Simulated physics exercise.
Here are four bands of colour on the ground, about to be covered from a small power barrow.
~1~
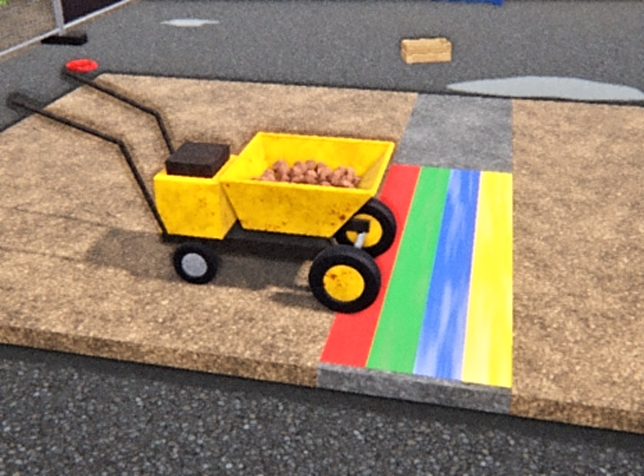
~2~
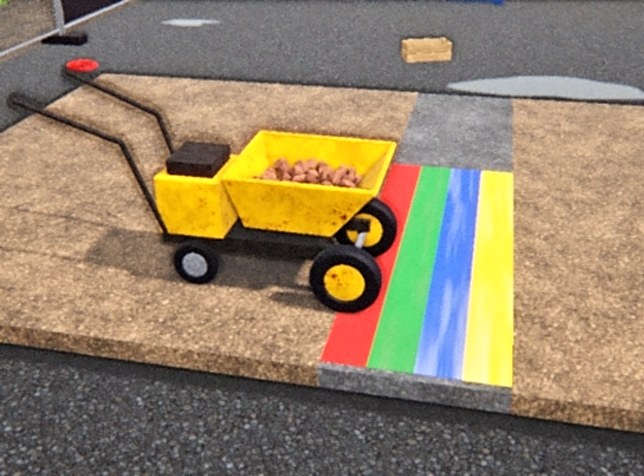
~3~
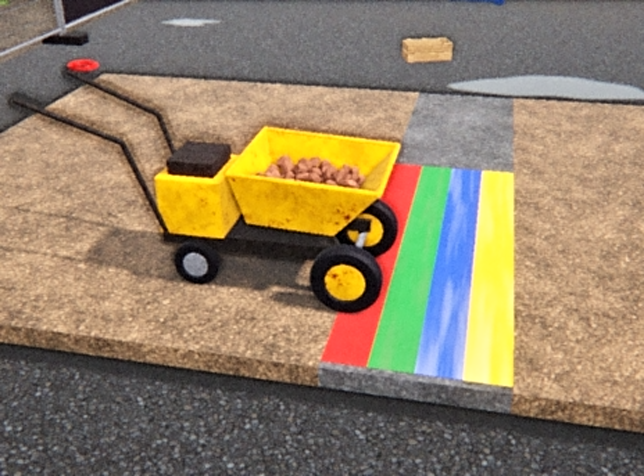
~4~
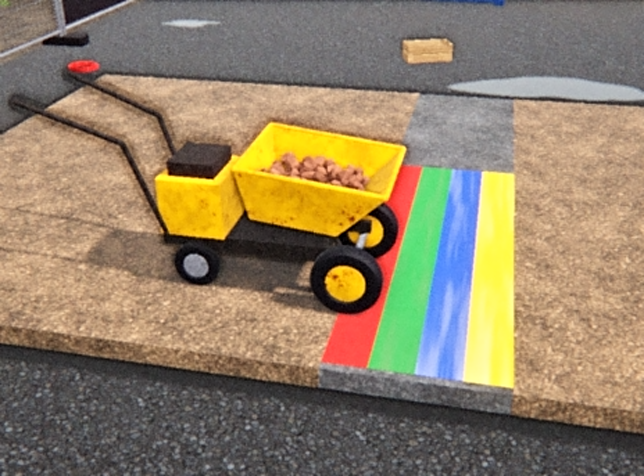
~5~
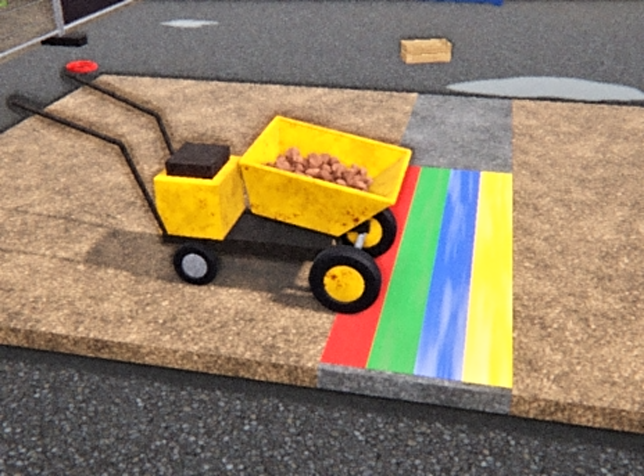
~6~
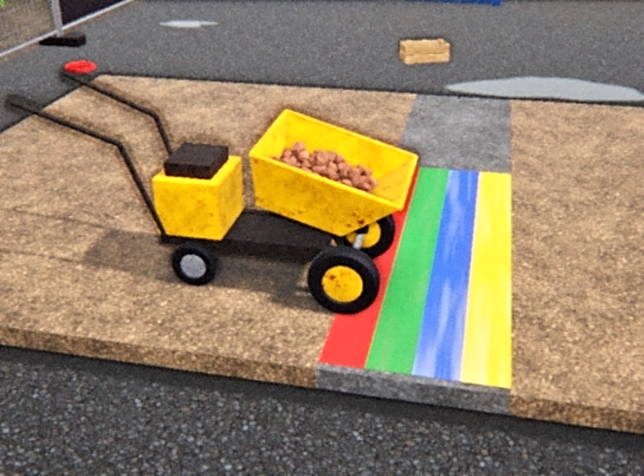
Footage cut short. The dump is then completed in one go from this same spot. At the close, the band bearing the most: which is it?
It is the yellow band.
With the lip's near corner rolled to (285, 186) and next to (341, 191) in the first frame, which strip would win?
At the first place the green one, at the second that blue strip.
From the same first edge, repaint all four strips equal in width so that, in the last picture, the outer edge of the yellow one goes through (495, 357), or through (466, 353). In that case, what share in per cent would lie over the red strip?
Roughly 0 percent first, then roughly 0 percent.
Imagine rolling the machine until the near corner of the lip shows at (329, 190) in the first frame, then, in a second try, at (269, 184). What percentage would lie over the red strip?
The first position yields around 0 per cent; the second yields around 40 per cent.
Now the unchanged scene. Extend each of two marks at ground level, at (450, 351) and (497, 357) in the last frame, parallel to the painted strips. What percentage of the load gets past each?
Around 80 per cent for the first, and 30 per cent for the second.
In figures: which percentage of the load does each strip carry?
Red strip around 0, green strip around 0, blue strip around 25, yellow strip around 45.
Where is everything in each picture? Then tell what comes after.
The first frame shows lip of the skip at (373, 193), level; top of the load at (299, 180), lumps of rubble; red strip at (352, 334); green strip at (396, 340); blue strip at (442, 345); yellow strip at (488, 351).
The second frame shows lip of the skip at (375, 193), level; top of the load at (300, 179).
The third frame shows lip of the skip at (379, 195), tipped barely; top of the load at (304, 177).
The fourth frame shows lip of the skip at (386, 198), tipped a little; top of the load at (293, 179).
The fifth frame shows lip of the skip at (392, 202), tipped a little; top of the load at (285, 169).
The sixth frame shows lip of the skip at (400, 208), tipped clearly; top of the load at (291, 164); red strip at (351, 335); green strip at (395, 340); blue strip at (441, 346); yellow strip at (487, 352).
Soon, skip tipped steeply; all in the skip.
A while on, skip tipped right over; nearly all in the skip; a stray few over the blue strip; a stray few over the yellow strip.
Towards the end, skip tipped right over; a small part in the skip; about a quarter over the blue strip; about half over the yellow strip; about a quarter off the paint.
Finally, skip tipped right over; a stray few in the skip; none over the red strip; none over the green strip; about a quarter over the blue strip; about half over the yellow strip; about a quarter off the paint.
